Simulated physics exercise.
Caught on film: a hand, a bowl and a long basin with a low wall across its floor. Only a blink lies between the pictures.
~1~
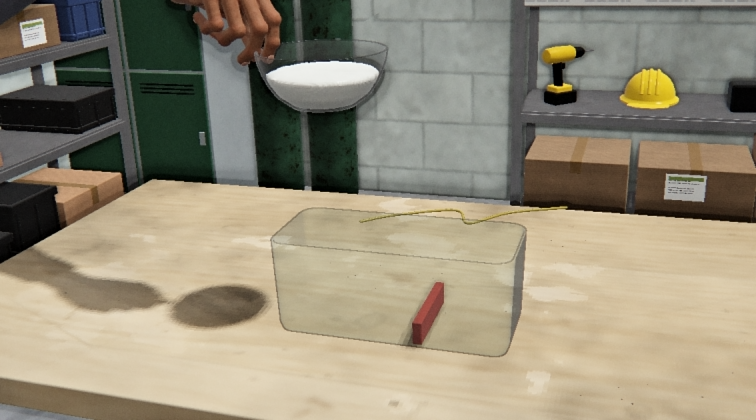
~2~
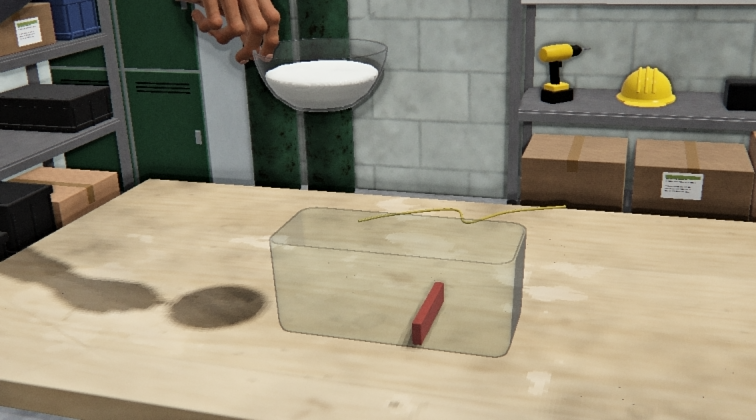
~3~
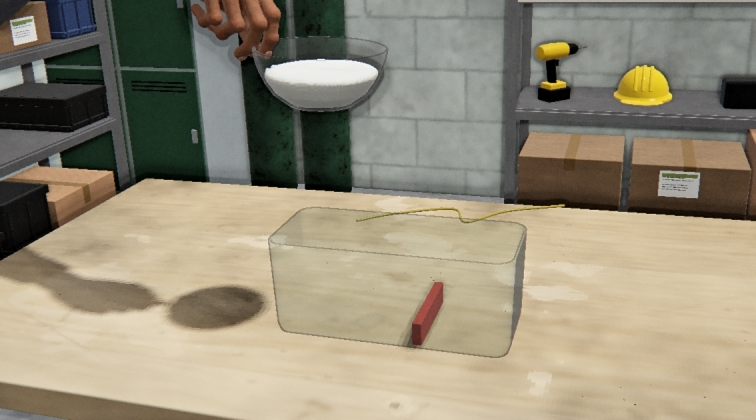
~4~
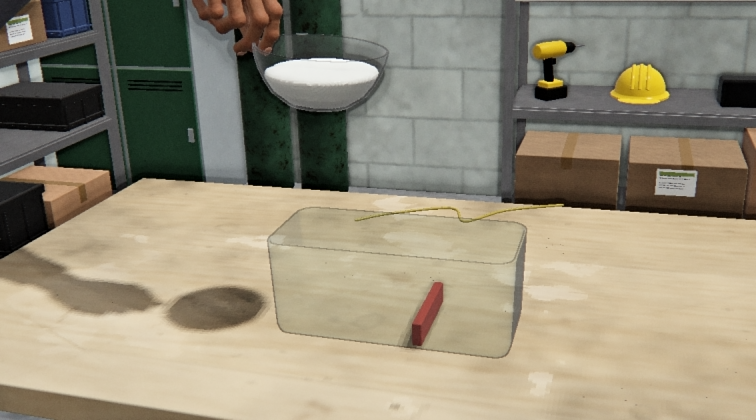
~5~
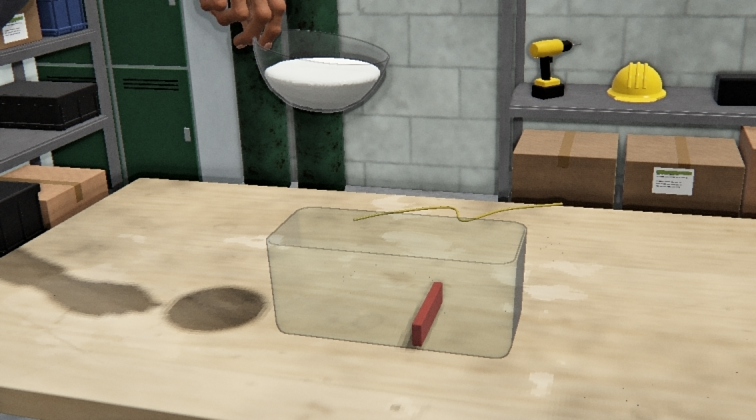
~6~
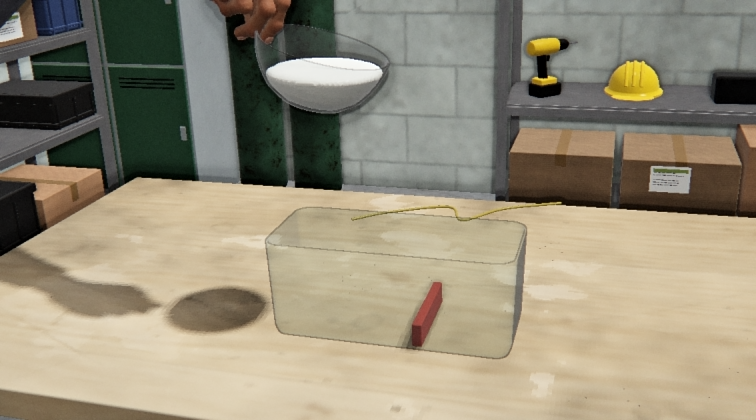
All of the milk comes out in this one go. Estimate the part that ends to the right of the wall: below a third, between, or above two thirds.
It comes to between a third and two thirds.
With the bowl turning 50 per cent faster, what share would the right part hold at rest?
Near 50 %.
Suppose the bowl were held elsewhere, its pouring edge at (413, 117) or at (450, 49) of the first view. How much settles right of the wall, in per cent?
Roughly 75 per cent, and 55 per cent.
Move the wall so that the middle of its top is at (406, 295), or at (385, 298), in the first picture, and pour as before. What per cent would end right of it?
First some 80, then 90 per cent.
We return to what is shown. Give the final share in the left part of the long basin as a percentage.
Near 40 %.
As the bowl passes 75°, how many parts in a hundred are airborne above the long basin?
Close to 45 per cent.
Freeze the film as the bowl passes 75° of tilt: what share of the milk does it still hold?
Near 35 %.
A moment on, the bowl is tipped on its side and 33 per cent is still to pour, 4 is left of the wall and 16 right of it.
Next, the bowl is tipped right over and 0 per cent is still to pour, 37 is left of the wall and 59 right of it.
Then the bowl is tipped right over and 0 per cent is still to pour, 40 is left of the wall and 59 right of it.
Later the bowl is tipped right over and 0 per cent is still to pour, 40 is left of the wall and 59 right of it.
At rest 40 per cent lies left of the wall, 59 right of it and 1 outside.
